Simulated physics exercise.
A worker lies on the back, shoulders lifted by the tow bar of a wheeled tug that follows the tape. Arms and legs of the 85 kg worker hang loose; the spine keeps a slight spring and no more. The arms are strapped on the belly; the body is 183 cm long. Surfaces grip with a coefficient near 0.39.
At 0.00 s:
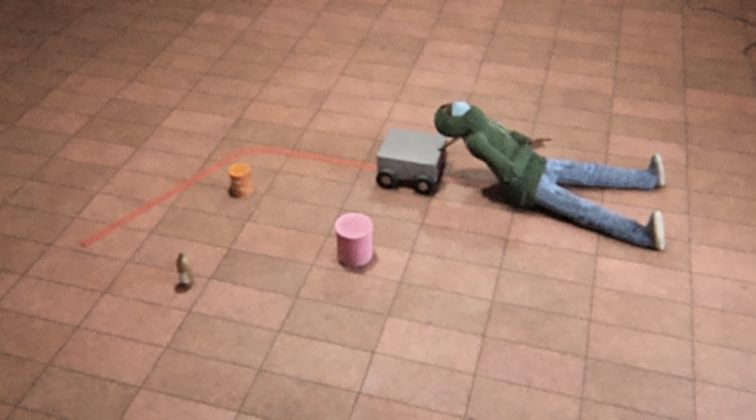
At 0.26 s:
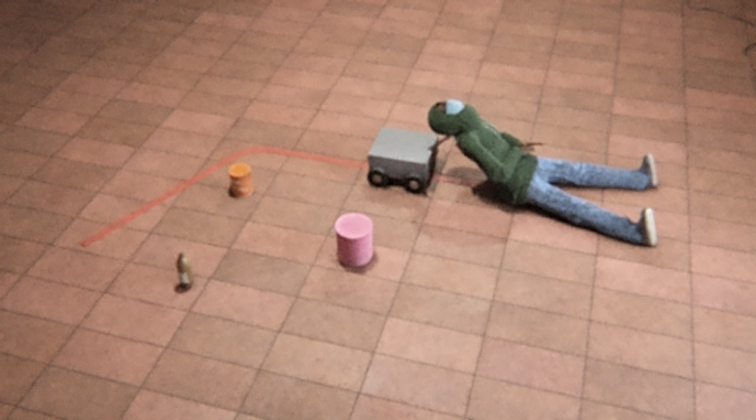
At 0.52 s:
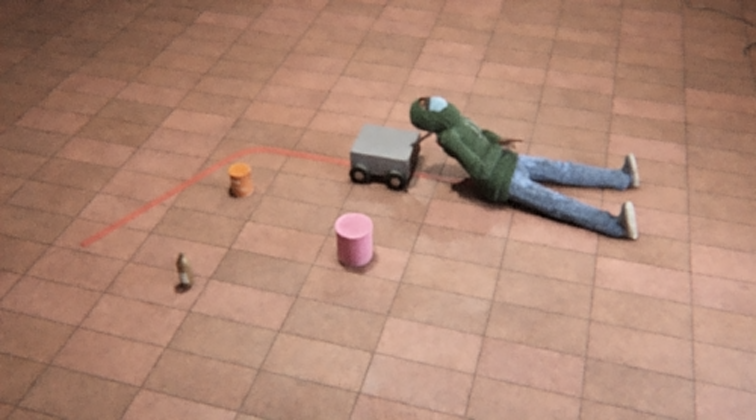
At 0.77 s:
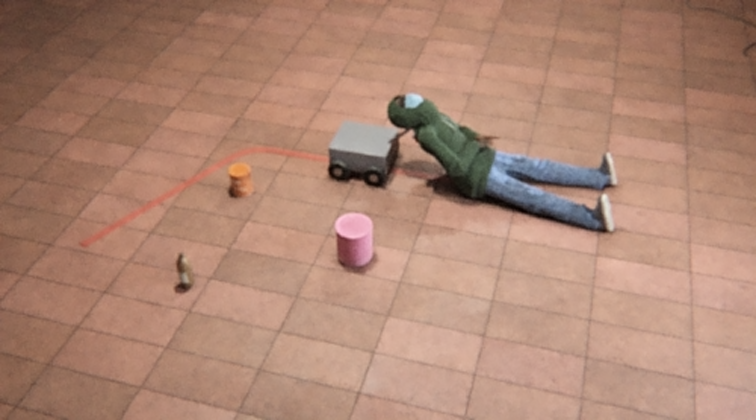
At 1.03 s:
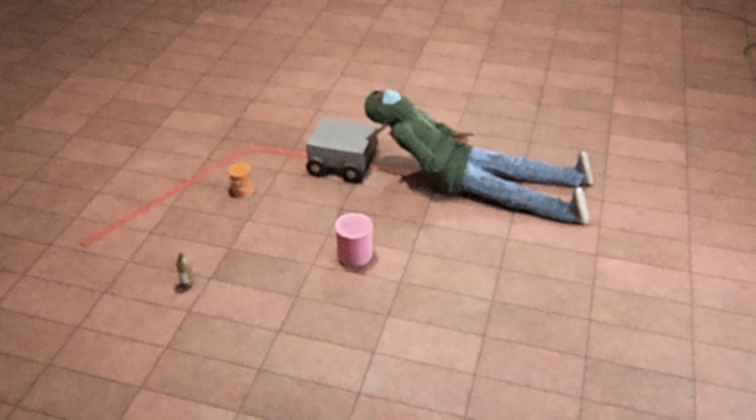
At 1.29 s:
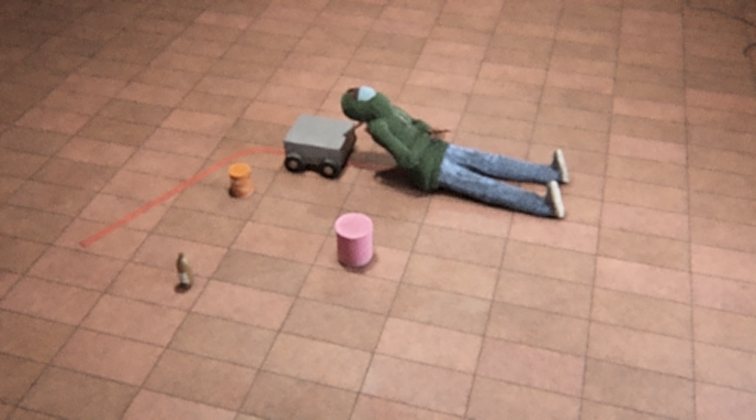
In the video, a small grey wheeled cart moves left along a red line on a tiled floor, dragging a limp figure in a green top and jeans past a pink bucket, while the bucket, orange can and small bottle stay still.
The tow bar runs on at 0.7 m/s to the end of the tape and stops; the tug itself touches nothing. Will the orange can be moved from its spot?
The orange can takes a hit.
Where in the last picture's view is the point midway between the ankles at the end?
Around (244, 171).
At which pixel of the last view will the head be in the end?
Around (34, 192).
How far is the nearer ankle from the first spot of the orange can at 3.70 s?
Some 80 cm.
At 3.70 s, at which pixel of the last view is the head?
Near (167, 133).
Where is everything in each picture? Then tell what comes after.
Orange can (241, 180), pink bucket (354, 240), brown bottle (184, 269), end of the tape (79, 247), in the first picture.
Orange can (241, 180), pink bucket (354, 240), brown bottle (184, 269); 7 cm covered, in the second picture.
Orange can (241, 180), pink bucket (354, 240), brown bottle (184, 269); 21 cm covered, in the third picture.
Orange can (241, 180), pink bucket (354, 240), brown bottle (184, 269); 37 cm covered, in the fourth picture.
Orange can (241, 180), pink bucket (354, 240), brown bottle (184, 269); 55 cm covered, in the fifth picture.
Orange can (241, 180), pink bucket (354, 240), brown bottle (184, 269), end of the tape (79, 247); 73 cm covered, in the sixth picture.
After 2.20 s the orange can is where it stood, near (241, 180) in the last picture's view; the nearer ankle is 162 cm from that spot.
After 2.90 s the orange can is where it stood, near (241, 180) in the last picture's view; the nearer ankle is 120 cm from that spot.
After 3.70 s the orange can is where it stood, near (241, 180) in the last picture's view; the pink bucket where it stood; the nearer ankle is 85 cm from that spot.
After 4.40 s the orange can is 12 cm from where it stood, near (232, 190) in the last picture's view; the nearer ankle is 49 cm from that spot.
By 5.2 s, orange can gets knocked; brown bottle stays put; pink bucket stays put.
